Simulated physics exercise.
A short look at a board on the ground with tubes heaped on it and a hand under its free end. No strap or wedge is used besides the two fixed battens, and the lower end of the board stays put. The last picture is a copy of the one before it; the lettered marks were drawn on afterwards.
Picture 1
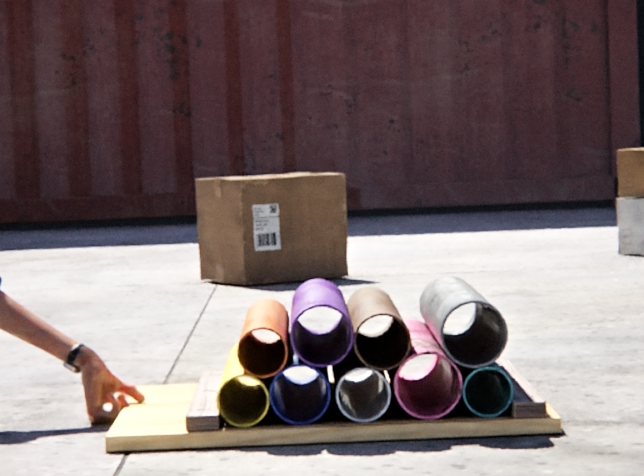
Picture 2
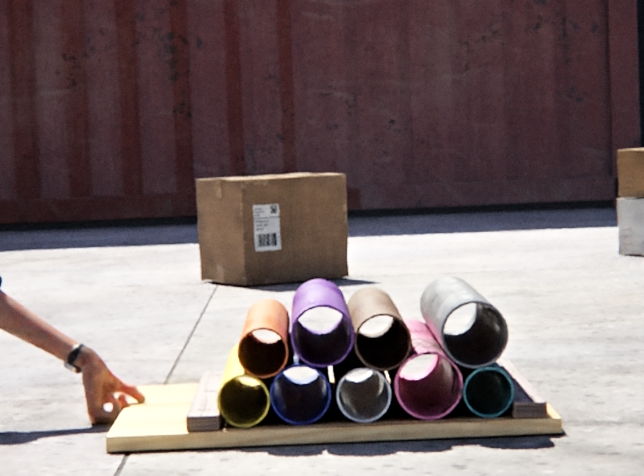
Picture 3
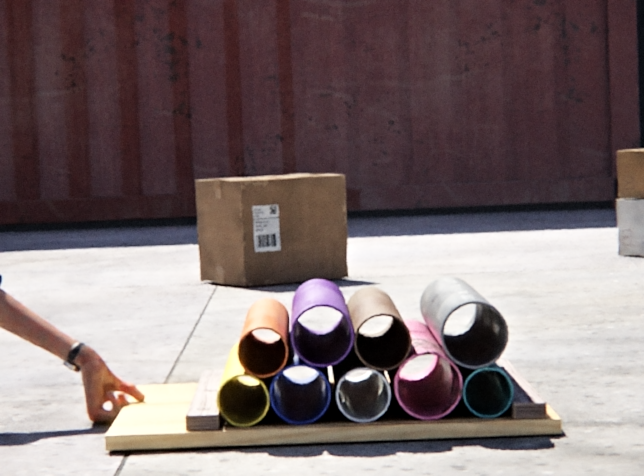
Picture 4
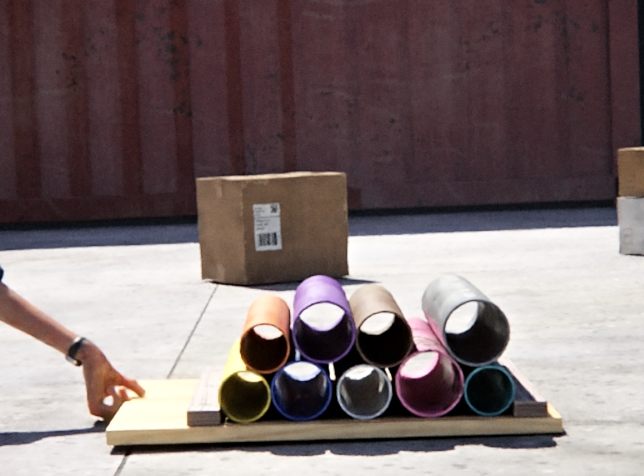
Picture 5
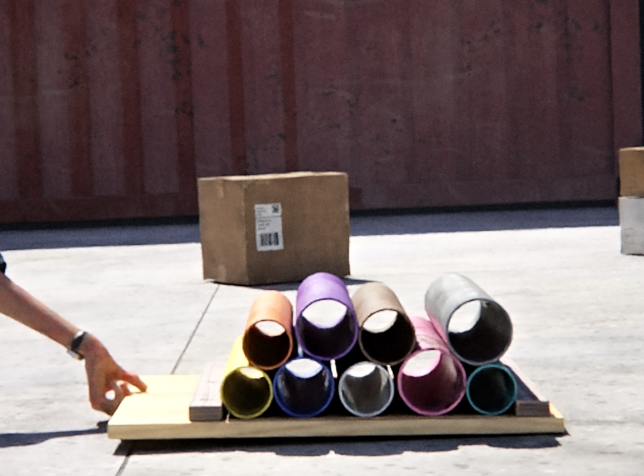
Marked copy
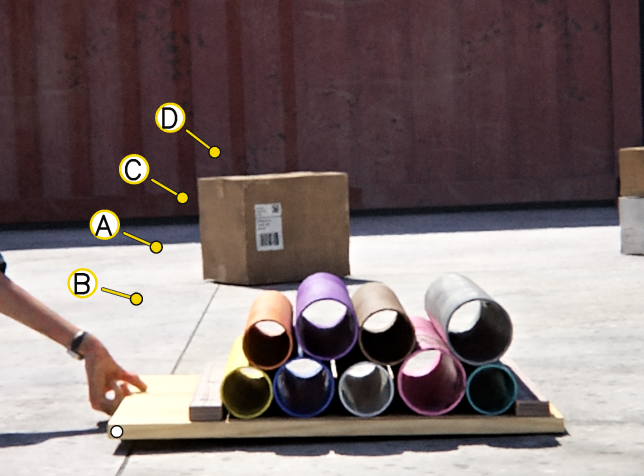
On sunlit concrete, a hand slightly raises the left end of a board stacked with colourful tubes.
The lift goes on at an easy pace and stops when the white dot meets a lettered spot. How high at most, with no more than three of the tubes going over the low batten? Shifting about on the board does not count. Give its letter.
It can be raised to C.
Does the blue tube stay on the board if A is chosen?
The blue tube: Yes.
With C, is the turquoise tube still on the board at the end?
Yes, with C.
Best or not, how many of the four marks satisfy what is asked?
Three of the four.
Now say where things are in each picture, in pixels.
The first frame shows brown tube (382, 342); grey tube (474, 334); purple tube (322, 336).
The second frame shows purple tube (322, 336); board (331, 401).
The third frame shows board (330, 400); yellow tube (243, 400); turquoise tube (488, 392).
The fourth frame shows board (331, 397); yellow tube (244, 396); blue tube (302, 390).
The fifth frame shows board (333, 395); yellow tube (246, 392); blue tube (304, 387).
On the marked copy, A at (156, 247); B at (136, 299); C at (182, 198); D at (215, 152); the white dot at (117, 432).
Taking C. A third of the way, board at 19°.
Two thirds of the way, board at 33°.
When it is over, board at 33°, three over the low batten (brown, grey, purple).
As for the rest, A three over the low batten (brown, grey, purple); B one over the low batten (grey); D nine over the low batten.
